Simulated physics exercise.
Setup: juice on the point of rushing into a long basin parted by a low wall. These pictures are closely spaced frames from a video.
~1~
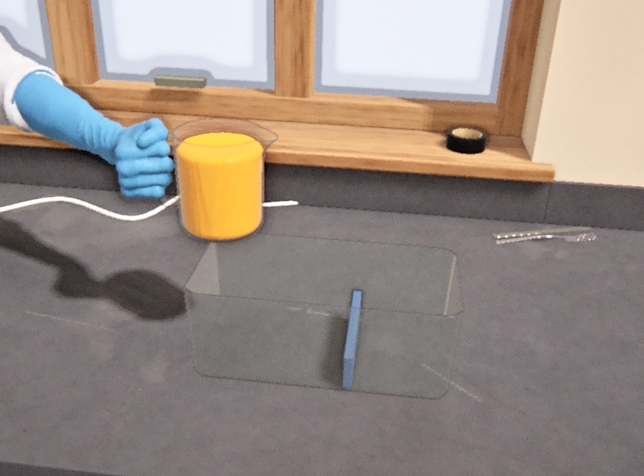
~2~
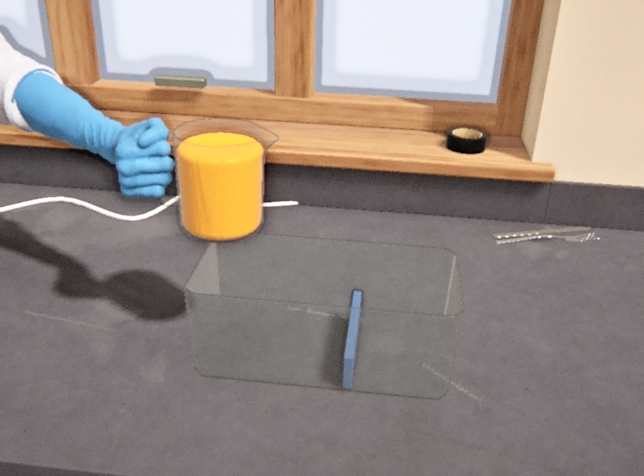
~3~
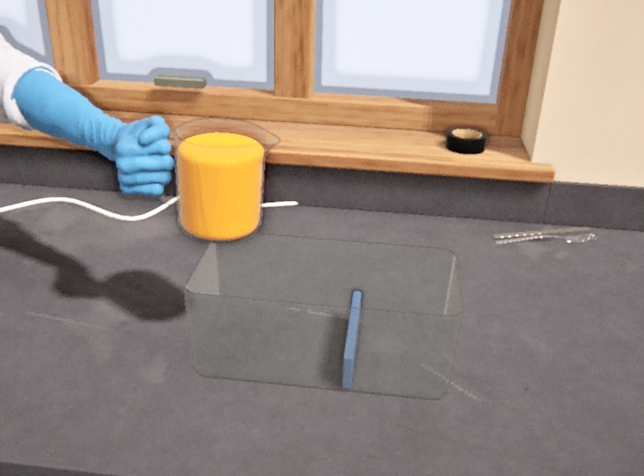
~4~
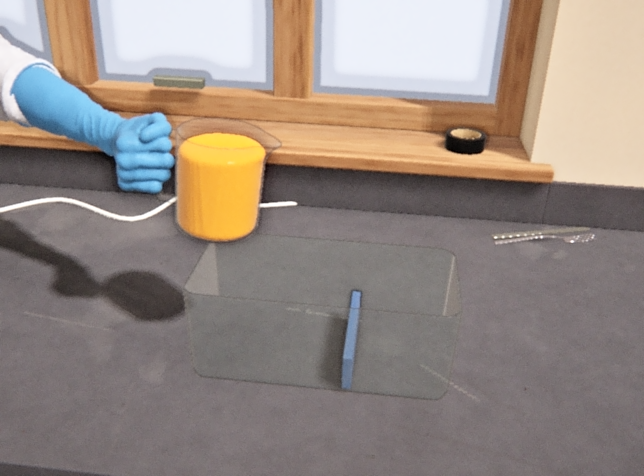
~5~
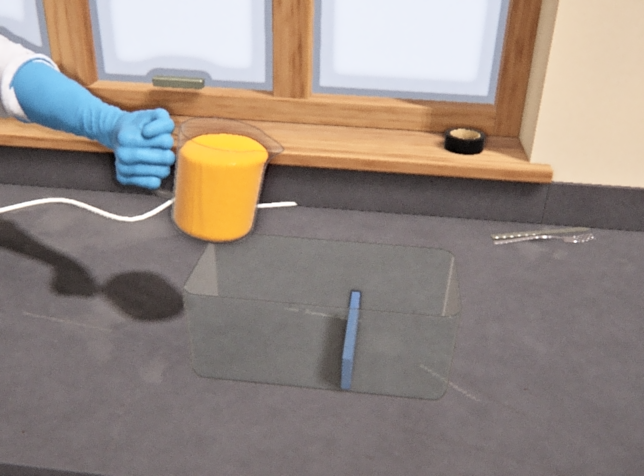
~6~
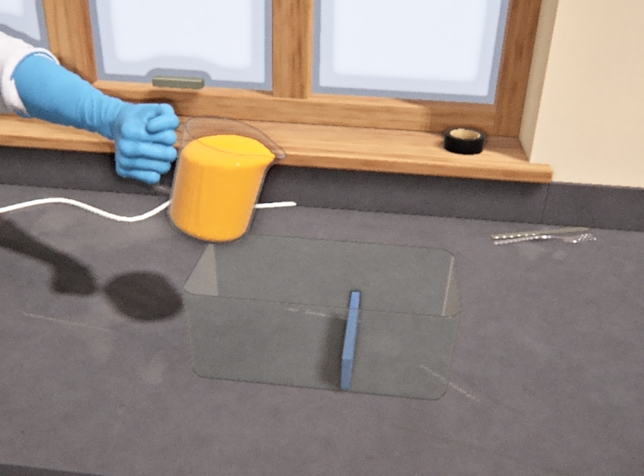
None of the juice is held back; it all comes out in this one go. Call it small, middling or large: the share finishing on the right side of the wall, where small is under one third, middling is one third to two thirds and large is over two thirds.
Small.
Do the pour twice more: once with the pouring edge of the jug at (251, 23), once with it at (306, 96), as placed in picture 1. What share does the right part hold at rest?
In order: Close to 5 and 55 percent.
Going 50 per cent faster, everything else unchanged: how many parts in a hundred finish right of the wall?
About 5 per cent.
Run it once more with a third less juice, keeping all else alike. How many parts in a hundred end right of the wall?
It comes to around 5 percent.
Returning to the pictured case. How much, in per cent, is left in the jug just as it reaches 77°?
Around 75 in a hundred has not poured out yet.
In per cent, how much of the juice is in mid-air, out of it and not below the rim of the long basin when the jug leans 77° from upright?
It's close to 15 percent.
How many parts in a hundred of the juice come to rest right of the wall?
Share: Roughly 5 %.
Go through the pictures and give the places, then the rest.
In the first picture, tilt 0°; pouring edge (278, 137); surface from (180, 142) to (264, 148); the long basin's rim runs from (200, 260) to (459, 282); the wall's top is at (353, 323).
In the second picture, tilt 1°; pouring edge (279, 138); surface from (180, 142) to (264, 148).
In the third picture, tilt 3°; pouring edge (280, 140); surface from (181, 142) to (265, 150).
In the fourth picture, tilt 6°; pouring edge (282, 144); surface from (181, 143) to (266, 151).
In the fifth picture, tilt 10°; pouring edge (284, 149); surface from (183, 145) to (269, 152).
In the sixth picture, tilt 15°; pouring edge (287, 156); surface from (184, 148) to (276, 154).
A moment on, the jug is tipped on its side and 73 per cent is still to pour, 10 is left of the wall and 0 right of it.
Next, the jug is tipped right over and 16 per cent is still to pour, 70 is left of the wall and 2 right of it.
Then the jug is tipped right over and 0 per cent is still to pour, 92 is left of the wall and 5 right of it.
Later the jug is tipped right over and 0 per cent is still to pour, 92 is left of the wall and 6 right of it.
Finally, 92 per cent lies left of the wall, 6 right of it and 2 outside.
